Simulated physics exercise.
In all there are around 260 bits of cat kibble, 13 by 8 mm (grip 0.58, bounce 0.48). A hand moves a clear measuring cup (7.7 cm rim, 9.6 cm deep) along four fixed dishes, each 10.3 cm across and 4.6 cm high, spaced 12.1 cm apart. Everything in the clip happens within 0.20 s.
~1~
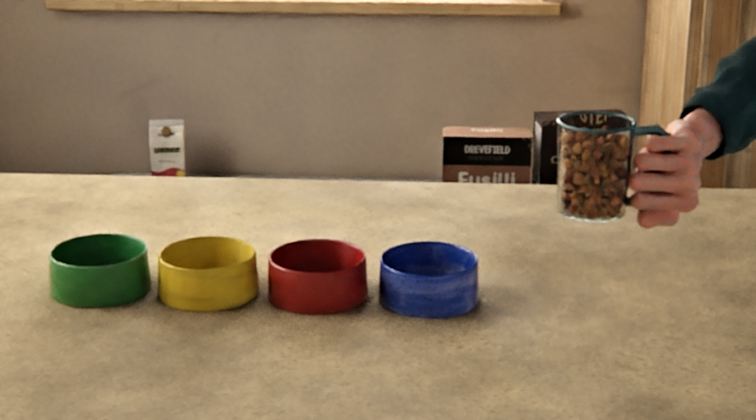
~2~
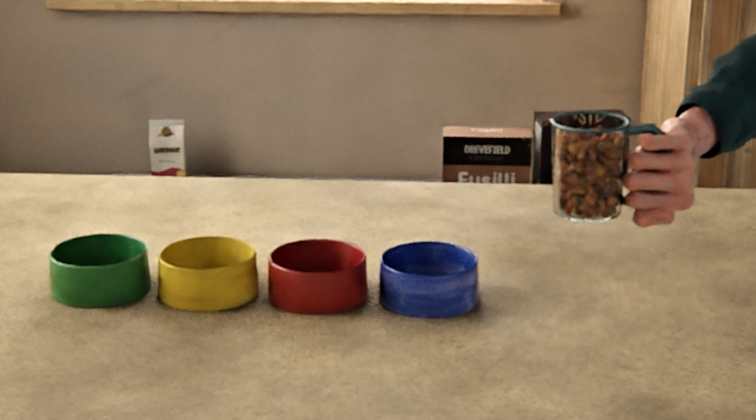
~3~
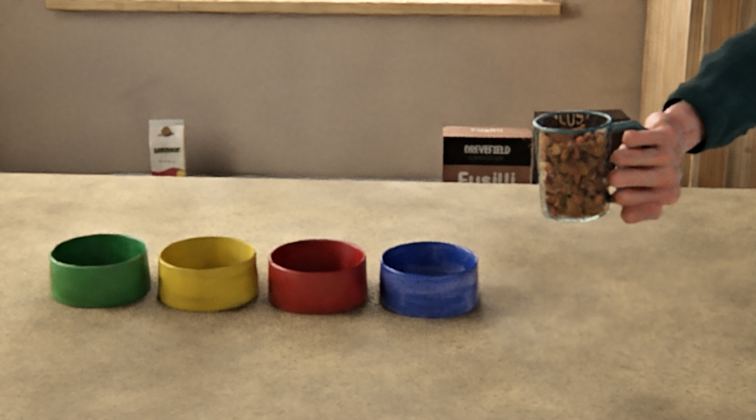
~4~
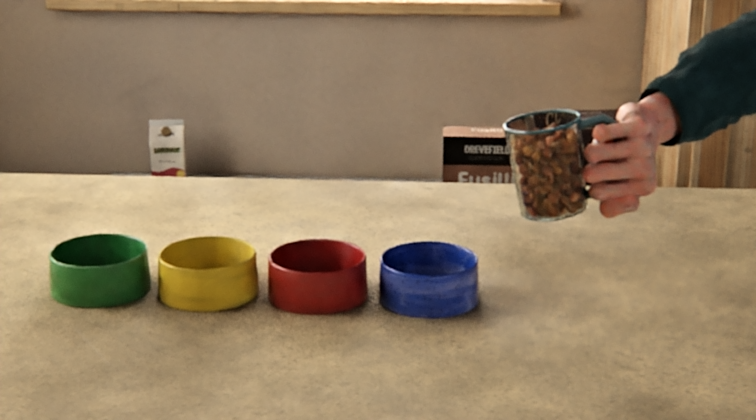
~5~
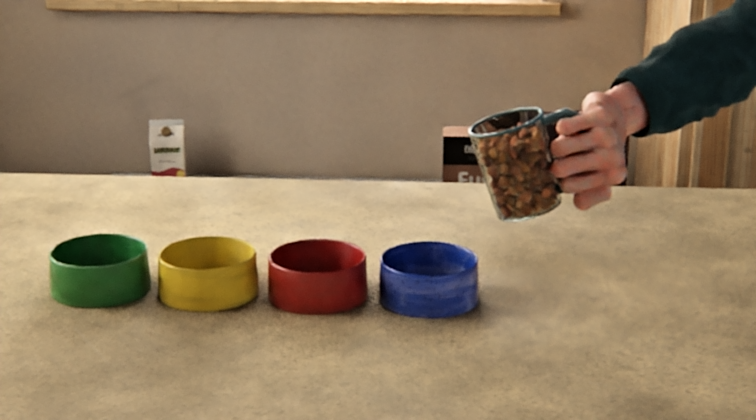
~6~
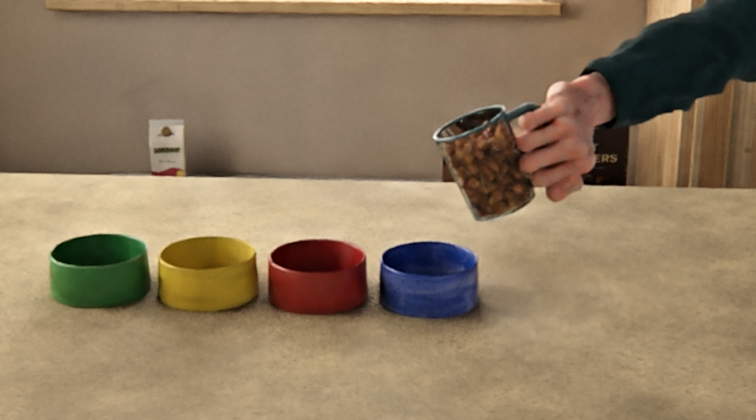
A hand holding a clear measuring cup full of brown kibble moved left across a countertop, gradually tilting the cup toward a row of green, yellow, red and blue dishes.
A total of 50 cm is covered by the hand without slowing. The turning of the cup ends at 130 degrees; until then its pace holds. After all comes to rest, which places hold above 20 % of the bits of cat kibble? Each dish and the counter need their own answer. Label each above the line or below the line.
Red: Below the line; blue: Below the line; green: Above the line; yellow: Below the line; counter: Above the line.
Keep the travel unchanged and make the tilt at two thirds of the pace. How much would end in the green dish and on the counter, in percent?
That gives green 70 with 30 for the counter.
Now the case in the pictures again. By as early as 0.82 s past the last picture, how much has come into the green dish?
It works out to some 35 per cent.
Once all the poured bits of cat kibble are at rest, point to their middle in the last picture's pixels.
Resting centre estimate: Around (9, 283).
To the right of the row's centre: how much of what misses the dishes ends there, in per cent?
0 per cent.
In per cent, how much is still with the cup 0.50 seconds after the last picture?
Roughly 75 percent.
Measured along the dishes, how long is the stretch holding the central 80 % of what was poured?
That stretch comes to around 23 cm.
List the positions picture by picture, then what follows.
In the first picture, cup at (594, 167), tilt 0 degrees, lip at (559, 121), moved 0.0 cm; middle of the pieces at (591, 174); blue dish at (429, 259); red dish at (317, 256); yellow dish at (207, 253); green dish at (98, 250).
In the second picture, cup at (589, 167), tilt 1 degrees, lip at (553, 122), moved 0.5 cm; middle of the pieces at (586, 173).
In the third picture, cup at (574, 166), tilt 4 degrees, lip at (535, 124), moved 2.1 cm; middle of the pieces at (572, 173).
In the fourth picture, cup at (548, 166), tilt 10 degrees, lip at (505, 127), moved 4.7 cm; middle of the pieces at (547, 173).
In the fifth picture, cup at (518, 165), tilt 17 degrees, lip at (469, 132), moved 7.9 cm; middle of the pieces at (517, 172).
In the sixth picture, cup at (487, 165), tilt 24 degrees, lip at (435, 137), moved 11.1 cm; middle of the pieces at (487, 172); blue dish at (429, 259); red dish at (317, 256); yellow dish at (207, 253); green dish at (98, 250).
Then, 0.30 s after the last picture, tilt 76 degrees; cup holds 100 %.
Then, 0.50 s after the last picture, tilt 111 degrees; cup holds 75 %, green 5 %.
Then, 0.82 s after the last picture, tilt 130 degrees; cup holds 0 %, green 35 %.
In the end, red 0 %, blue 0 %, green 35 %, yellow 0 %, counter 65 %.
